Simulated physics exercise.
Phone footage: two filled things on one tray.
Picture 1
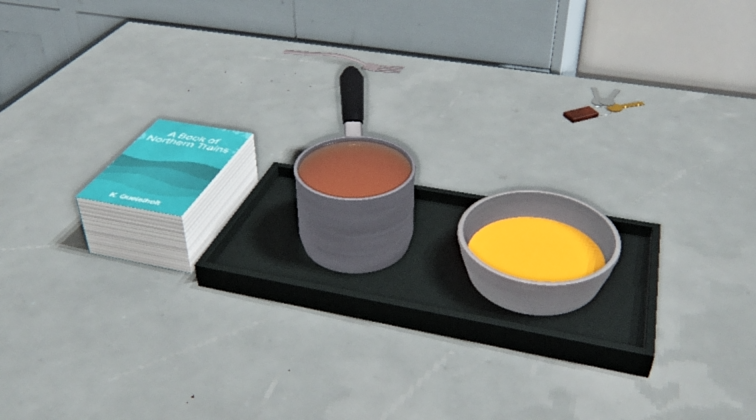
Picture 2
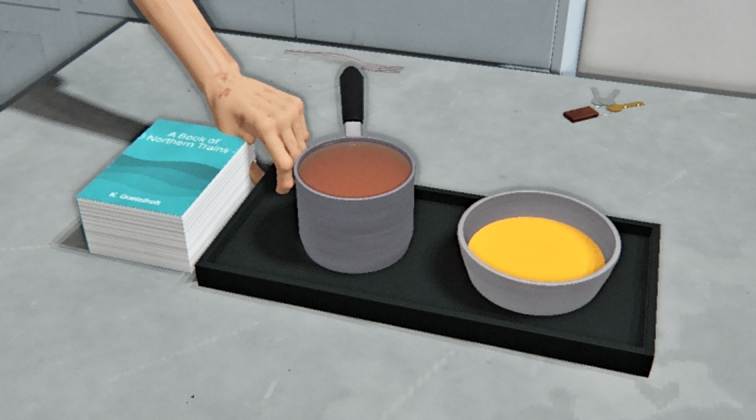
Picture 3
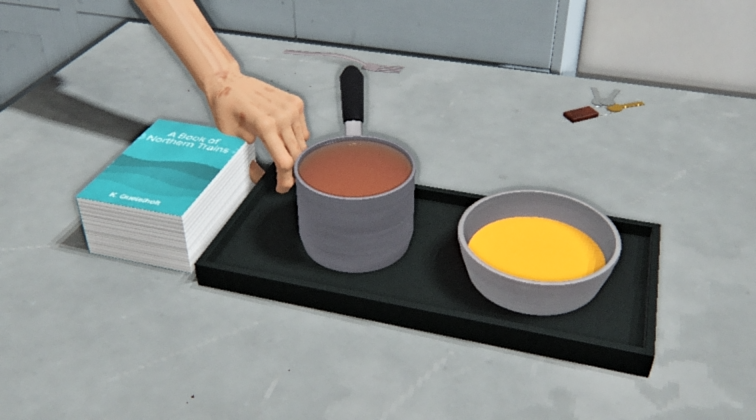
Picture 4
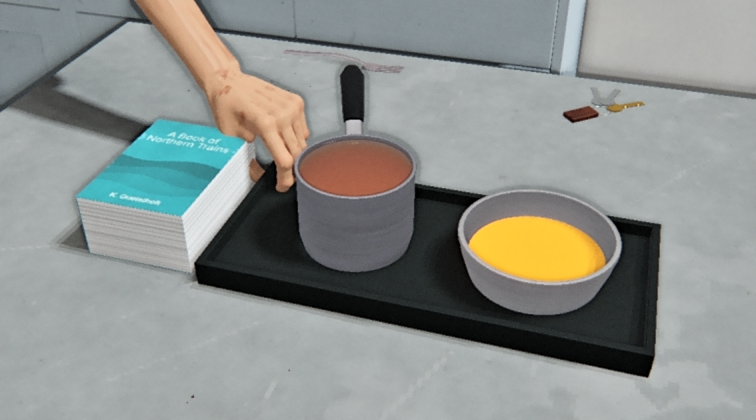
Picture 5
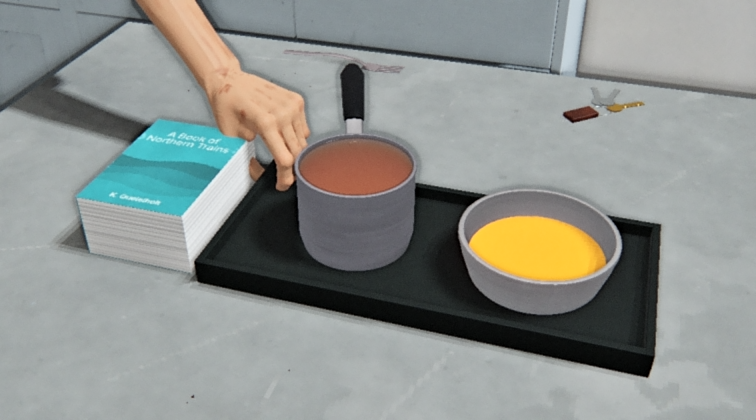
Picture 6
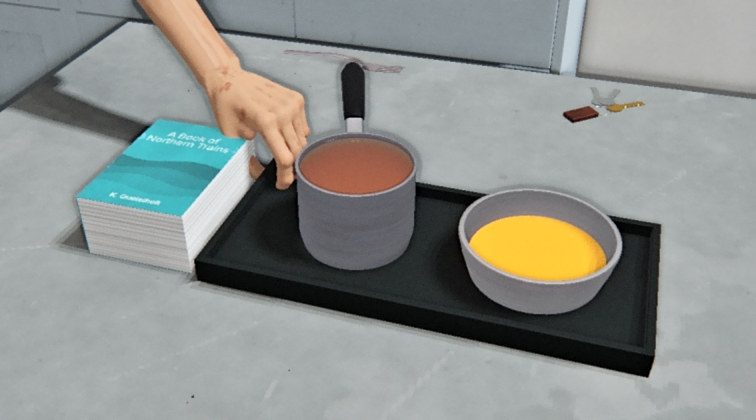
We see a saucepan of reddish-brown liquid and a dish of yellow liquid on a black tray beside a thick book; a hand takes hold of the tray's left end and raises it very slightly.
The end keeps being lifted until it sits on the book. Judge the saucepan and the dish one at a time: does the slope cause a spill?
In the end on the left the saucepan: It will slosh over, on the right the dish: It will not slosh over.
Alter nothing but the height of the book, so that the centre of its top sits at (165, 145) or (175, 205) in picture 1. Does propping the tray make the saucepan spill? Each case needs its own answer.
One after the other: Loses some, stays dry.
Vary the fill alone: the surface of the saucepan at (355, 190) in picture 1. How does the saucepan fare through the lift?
It keeps every drop.
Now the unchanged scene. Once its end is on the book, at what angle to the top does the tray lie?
It settles at an angle of roughly 10 degrees.
Shortly, the tray slopes by about 6°; saucepan, none is lost; dish, none is lost.
Then, the tray slopes by about 12°; saucepan, it has lost some; dish, none is lost.
At the finish, the tray slopes by about 10°, resting on the book; saucepan, it has lost some; dish, none is lost.
